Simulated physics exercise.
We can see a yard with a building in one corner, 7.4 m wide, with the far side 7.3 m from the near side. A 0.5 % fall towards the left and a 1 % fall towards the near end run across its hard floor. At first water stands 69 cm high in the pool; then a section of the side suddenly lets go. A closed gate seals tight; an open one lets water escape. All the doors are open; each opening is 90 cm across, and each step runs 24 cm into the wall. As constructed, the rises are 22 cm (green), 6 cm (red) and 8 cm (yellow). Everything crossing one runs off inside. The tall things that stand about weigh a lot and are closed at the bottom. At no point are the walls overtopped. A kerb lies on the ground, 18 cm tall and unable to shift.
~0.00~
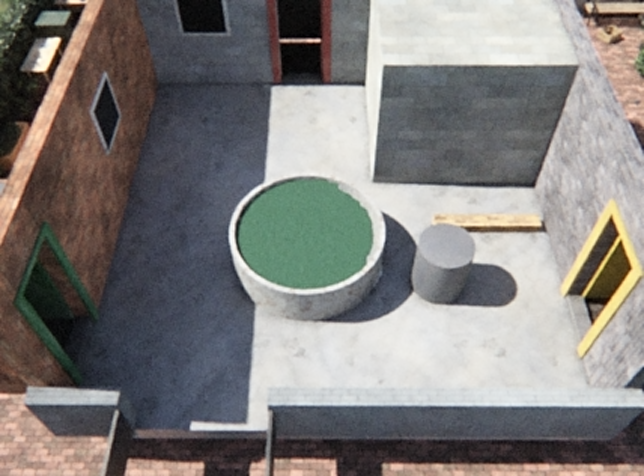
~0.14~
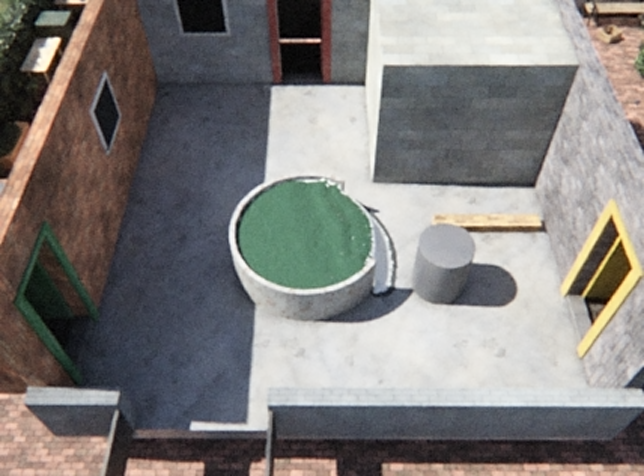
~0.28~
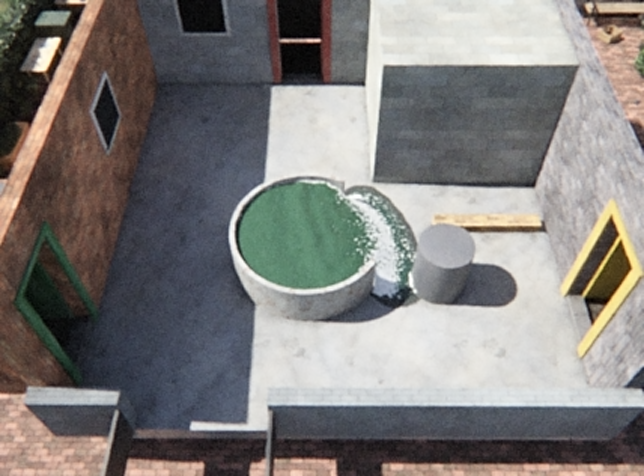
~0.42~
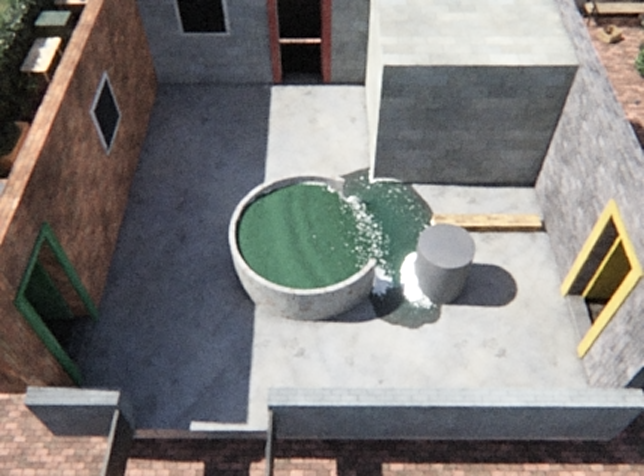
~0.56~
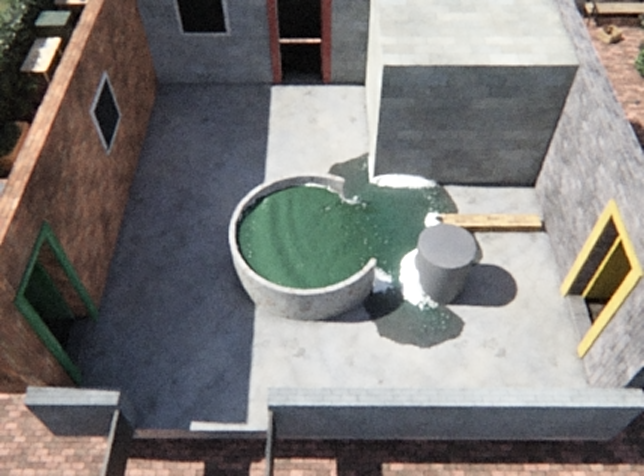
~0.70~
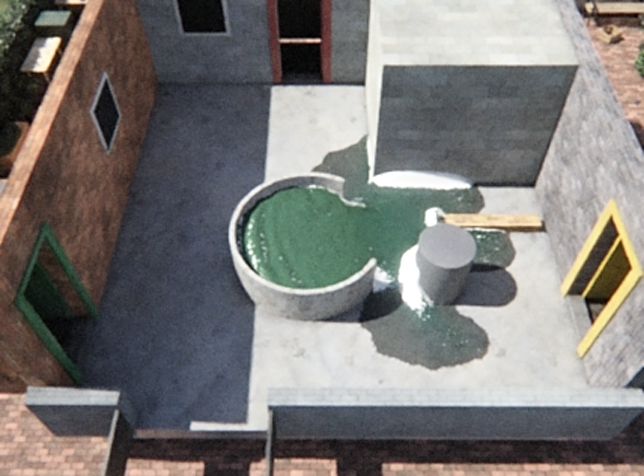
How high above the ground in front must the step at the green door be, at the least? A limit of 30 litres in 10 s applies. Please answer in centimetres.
About 12 cm.
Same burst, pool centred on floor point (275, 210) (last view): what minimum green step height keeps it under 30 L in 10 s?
With that change, some 10.0 centimetres.
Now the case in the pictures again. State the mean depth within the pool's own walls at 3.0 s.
About 20 centimetres on average.
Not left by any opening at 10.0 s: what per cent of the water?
Share still there: Approx. 92 percent.
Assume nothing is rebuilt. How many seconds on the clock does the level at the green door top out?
Peak time: About 7.0 s.
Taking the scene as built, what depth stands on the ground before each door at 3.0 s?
Reading in centimetres: Green = 0, red = 3, yellow = 13.
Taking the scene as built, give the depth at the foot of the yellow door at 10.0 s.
Lab note: Depth approx. 7.5 cm.
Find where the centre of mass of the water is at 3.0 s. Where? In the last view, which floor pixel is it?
The water's centre is at about (423, 259).
After 1.4 s water covers 25 % of the floor, deepest (46 cm) near (534, 184); it has not reached the green door.
After 3.0 s water covers 40 % of the floor, deepest (38 cm) near (522, 215); it has not reached the green door.
After 10.0 s water covers 90 % of the floor, deepest (12 cm) near (85, 412); 10 cm at the green door, 0 litres in over its 22 cm step.
At the green door as built, the water arrived by 5.5 s and peaked near 19 cm at 6.8 s.
Run again over the same 10 s with other heights there, 51 litres in over 10 cm, 16 litres over 13.5 cm. The limit of 30 litres is kept from about 12 cm up.
